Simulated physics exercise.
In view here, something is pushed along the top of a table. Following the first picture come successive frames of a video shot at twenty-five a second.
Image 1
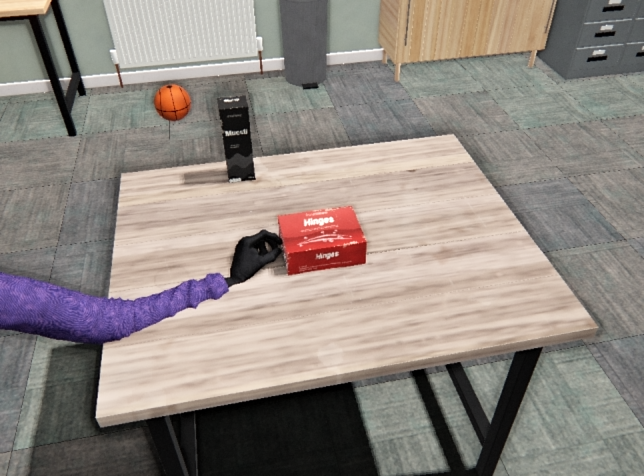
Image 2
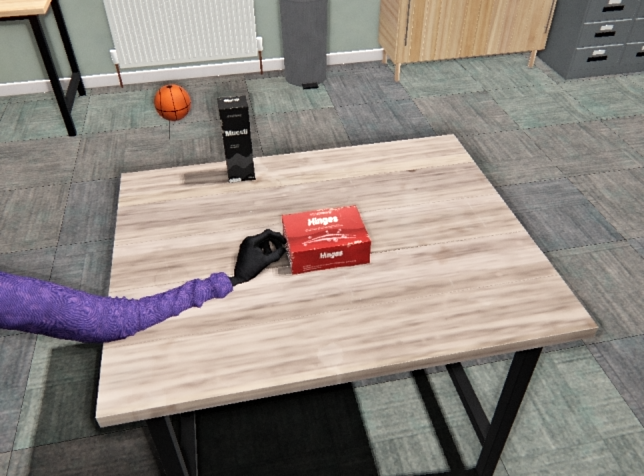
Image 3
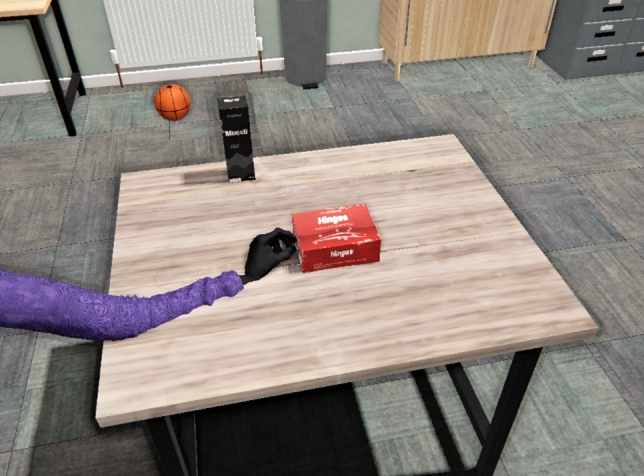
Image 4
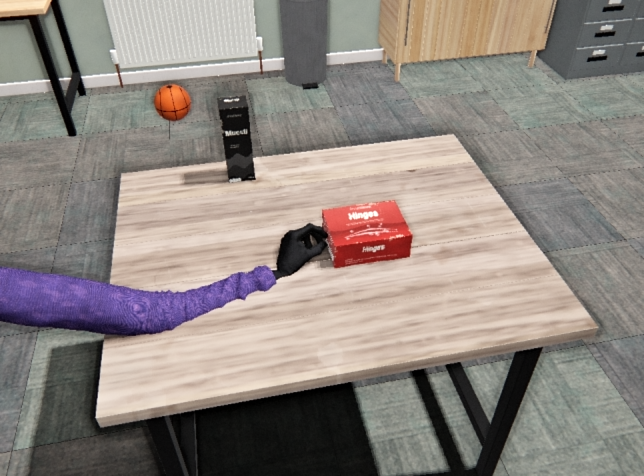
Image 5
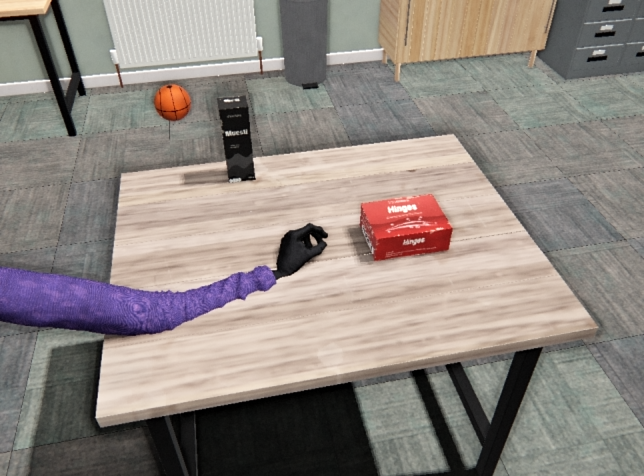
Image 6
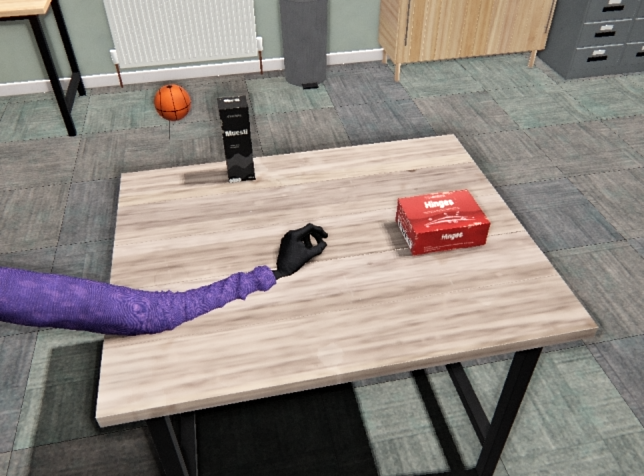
A purple-sleeved arm with a black hand pushing a red hinges box rightward across a wooden table, the box sliding on beyond the hand.
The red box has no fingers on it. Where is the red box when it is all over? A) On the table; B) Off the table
B.
Then, 0.10 s after the last picture, red box slid well along near (523, 209).
Then, 0.30 s after the last picture, red box now off the table.
Then, 0.40 s after the last picture, things are still on the move.
Then, 0.60 s after the last picture, as before.
By the end, off the table, red box.
